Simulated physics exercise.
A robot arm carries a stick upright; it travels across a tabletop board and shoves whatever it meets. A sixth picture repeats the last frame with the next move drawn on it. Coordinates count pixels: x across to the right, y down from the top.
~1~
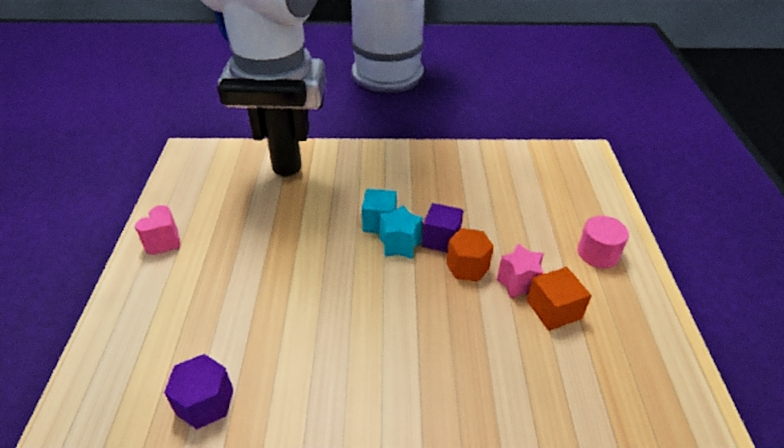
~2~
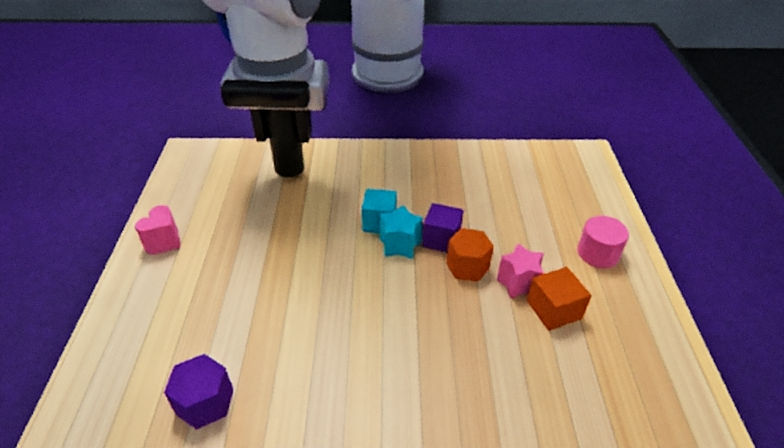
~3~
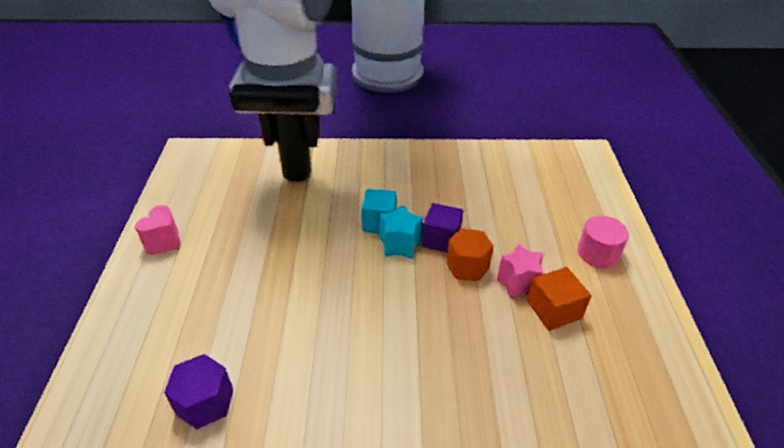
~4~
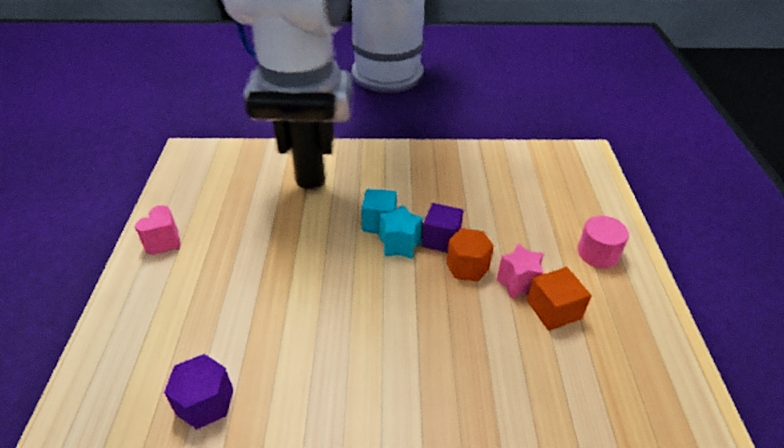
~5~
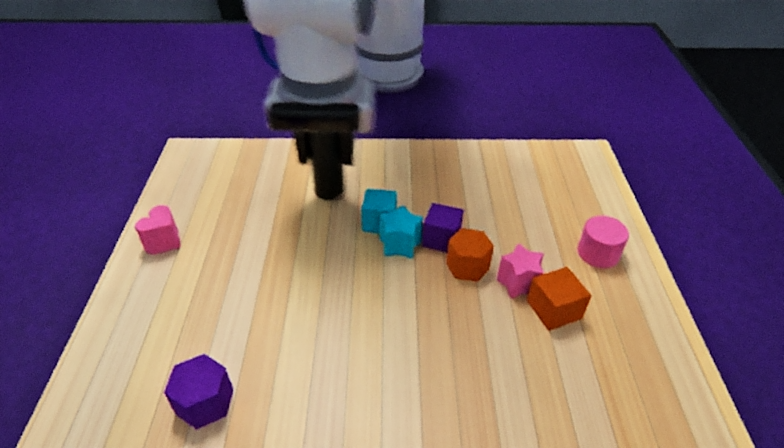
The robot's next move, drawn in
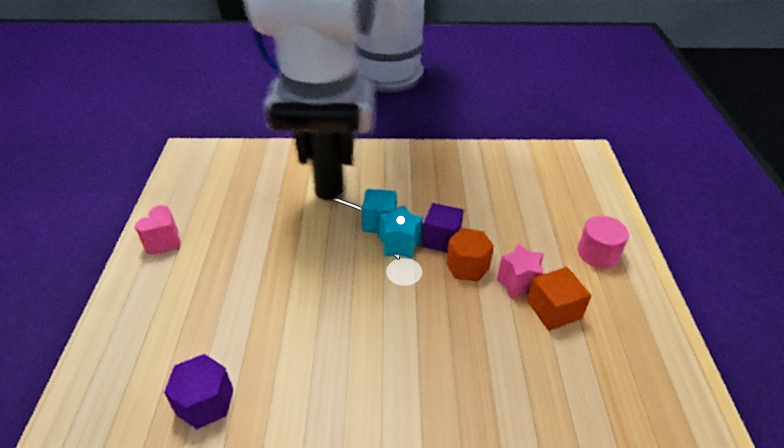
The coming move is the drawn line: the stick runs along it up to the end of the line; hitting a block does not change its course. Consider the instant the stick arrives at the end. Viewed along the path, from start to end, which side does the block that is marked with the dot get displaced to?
Sideways, to the right.
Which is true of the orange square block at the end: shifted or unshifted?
It keeps its position.
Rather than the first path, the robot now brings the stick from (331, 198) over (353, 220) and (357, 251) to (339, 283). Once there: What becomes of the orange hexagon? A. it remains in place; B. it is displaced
A (it remains in place)
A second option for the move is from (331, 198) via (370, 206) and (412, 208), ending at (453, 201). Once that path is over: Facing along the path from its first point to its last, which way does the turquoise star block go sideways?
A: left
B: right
The correct letter is B.
Path on the board, from (331, 198) through (367, 212) and (390, 238) to (404, 272); the dot is on the turquoise star block.
What follows on the original path. One third of the way, stick (367, 205); turquoise square block (392, 203), turned 30° clockwise; turquoise star block (405, 227).
Two thirds of the way, stick (390, 232); turquoise square block (417, 230), turned 30° clockwise; turquoise star block (429, 258); purple square block (452, 218), turned 35° anticlockwise; orange hexagon (475, 243), turned 15° clockwise.
At the end, stick (405, 264); turquoise square block (441, 246); turquoise star block (445, 275), turned 30° clockwise; purple square block (453, 219), turned 40° anticlockwise; orange hexagon (478, 243), turned 20° clockwise; orange square block in place.
